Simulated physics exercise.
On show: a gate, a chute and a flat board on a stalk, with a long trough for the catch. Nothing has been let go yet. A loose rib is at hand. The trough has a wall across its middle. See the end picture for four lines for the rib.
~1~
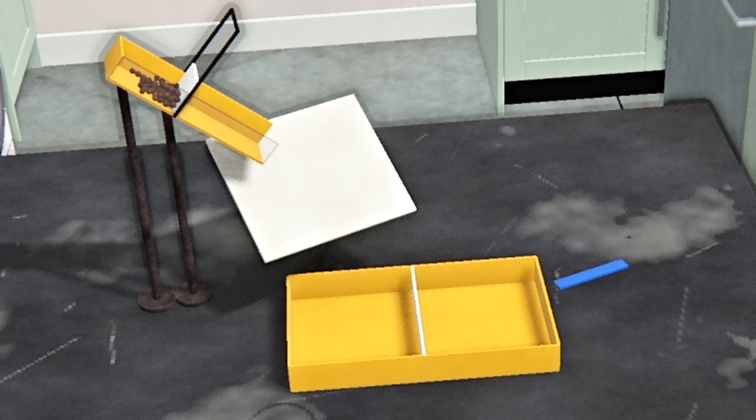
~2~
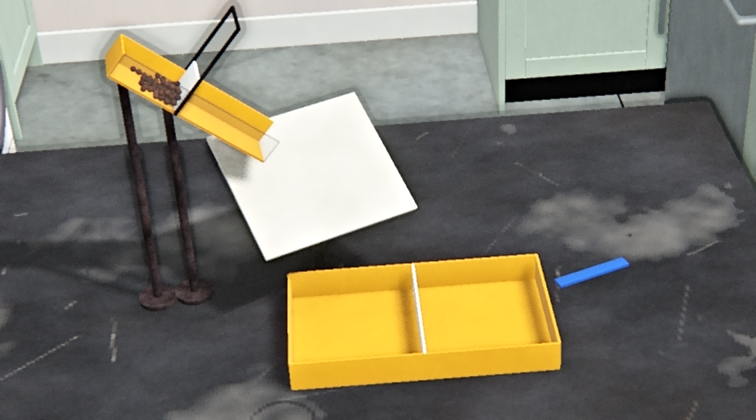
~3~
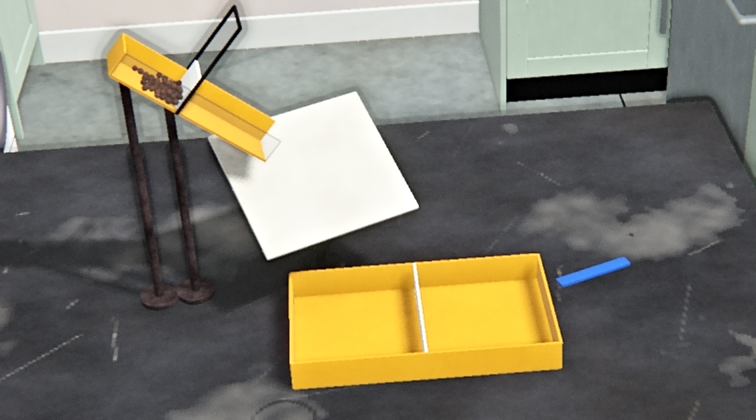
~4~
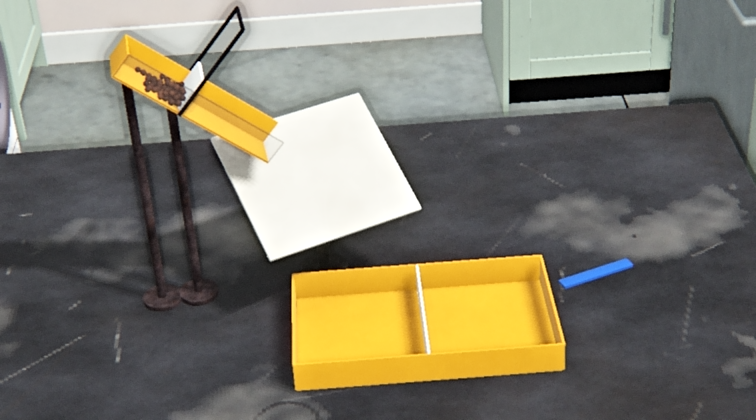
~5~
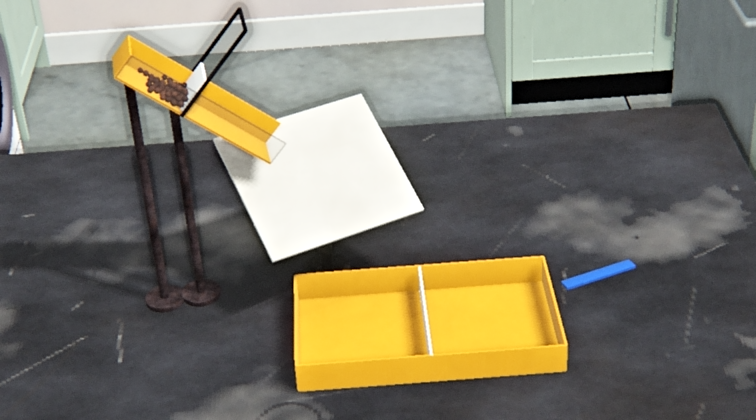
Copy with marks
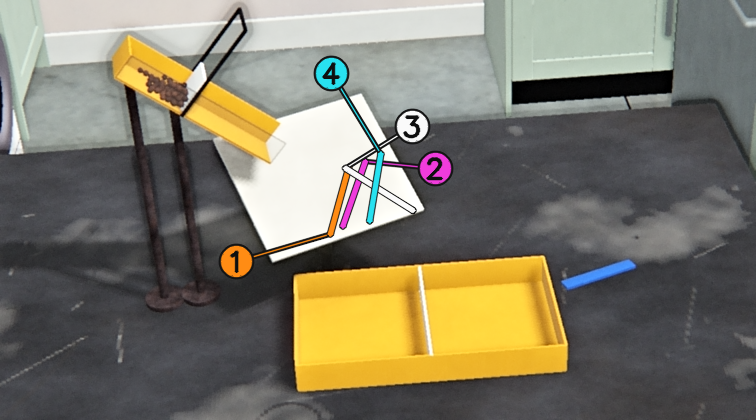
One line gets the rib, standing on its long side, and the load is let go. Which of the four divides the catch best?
The best line is 3.
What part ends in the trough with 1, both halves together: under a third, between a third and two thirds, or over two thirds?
Line 1 gives over two thirds.
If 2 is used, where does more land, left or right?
The left half.
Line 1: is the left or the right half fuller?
More lands on the left.
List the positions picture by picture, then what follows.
In the first picture, load behind the gate at (164, 90), allspice berries; lip of the chute at (260, 154), sloping fairly steeply.
In the second picture, middle of the board at (312, 172), tilted fairly steeply; middle of its low edge at (344, 233); of its high edge at (282, 114).
In the third picture, front corners of the trough at (291, 363) and (561, 342); front end of its middle wall at (427, 353); gate still shut at (195, 74).
In the fourth picture, middle of the load at (169, 88); lip at (266, 153).
In the fifth picture, middle of the load at (172, 89); lip at (268, 154).
On the marked copy, line 1 from (348, 167) to (330, 234); line 2 from (365, 161) to (342, 226); line 3 from (345, 168) to (413, 210); line 4 from (380, 153) to (369, 220).
With 1, of what is caught, nearly all in the left half, a stray few in the right.
With 2, of what is caught, nearly all in the left half, a stray few in the right.
With 3, of what is caught, about a third in the left half, about two thirds in the right.
With 4, of what is caught, all in the left half, none in the right.
